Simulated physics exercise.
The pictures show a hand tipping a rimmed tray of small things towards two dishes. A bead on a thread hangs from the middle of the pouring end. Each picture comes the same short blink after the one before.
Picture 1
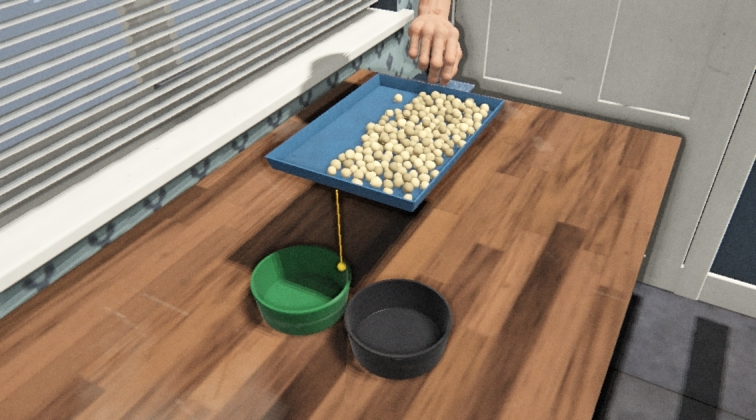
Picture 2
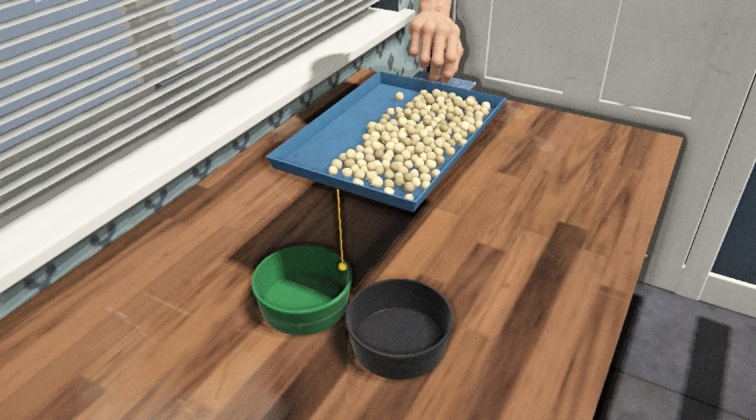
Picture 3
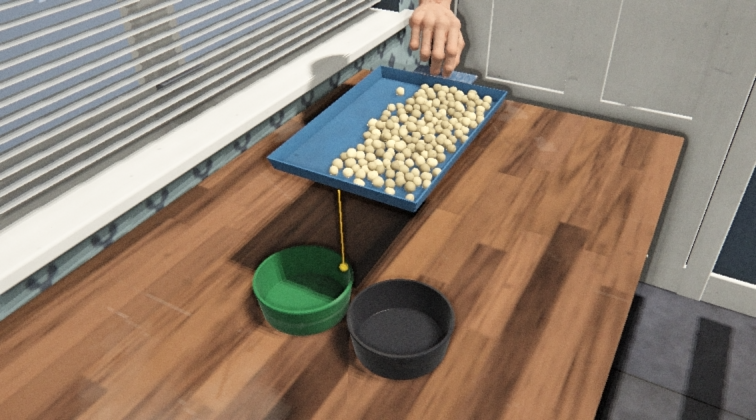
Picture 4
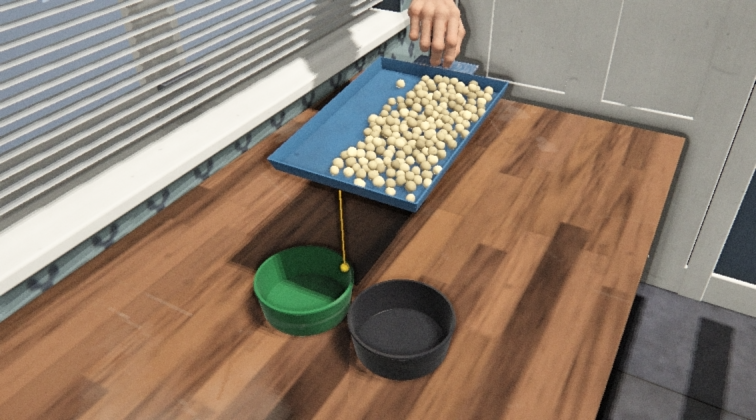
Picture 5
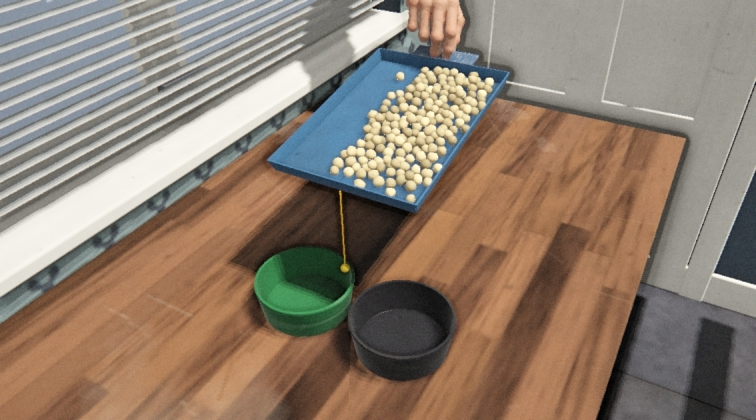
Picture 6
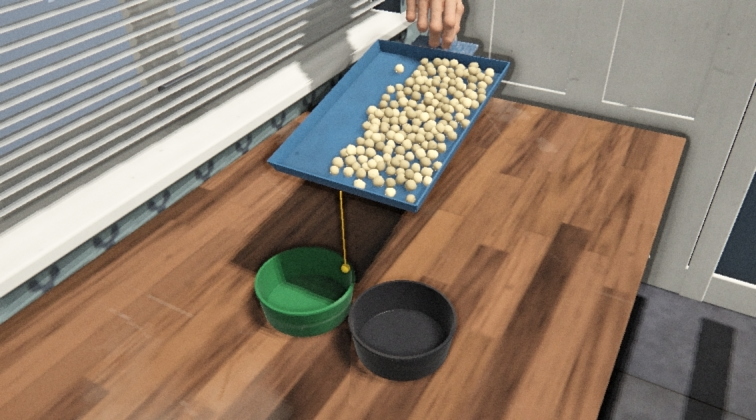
On a wooden counter, a hand slowly raises the back of a blue tray of nuts.
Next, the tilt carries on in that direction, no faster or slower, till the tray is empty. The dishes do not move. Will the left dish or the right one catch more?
Fuller: The left-hand dish.
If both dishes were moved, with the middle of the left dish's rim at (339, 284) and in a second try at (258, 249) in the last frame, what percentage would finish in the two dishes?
First some 30, then 30 per cent.
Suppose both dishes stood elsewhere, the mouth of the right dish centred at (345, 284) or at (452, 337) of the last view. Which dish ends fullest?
In turn: The right dish; the left-hand dish.
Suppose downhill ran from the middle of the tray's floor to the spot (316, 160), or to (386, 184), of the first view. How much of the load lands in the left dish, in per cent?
First some 60, then 0 per cent.
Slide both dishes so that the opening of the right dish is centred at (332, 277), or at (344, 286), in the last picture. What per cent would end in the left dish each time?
In turn 0 and 10 in a hundred.
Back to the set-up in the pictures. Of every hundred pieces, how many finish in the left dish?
Some 40 per cent.
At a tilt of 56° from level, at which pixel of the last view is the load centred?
Near (363, 144).
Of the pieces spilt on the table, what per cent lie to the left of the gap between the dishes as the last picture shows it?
It comes to 90 per cent or so.
Just after the last frame, tray tipped steeply; almost all on the tray; just a few in the left dish; just a few in the air.
A moment on, tray tipped right over; roughly two thirds on the tray; just a few in the right dish; just a few in the left dish; just a few outside both; roughly a quarter in the air.
Further on, tray tipped past a quarter turn; roughly a quarter in the right dish; roughly a third in the left dish; roughly half outside both.
When it is over, tray tipped past a quarter turn; roughly a quarter in the right dish; roughly a third in the left dish; roughly half outside both.
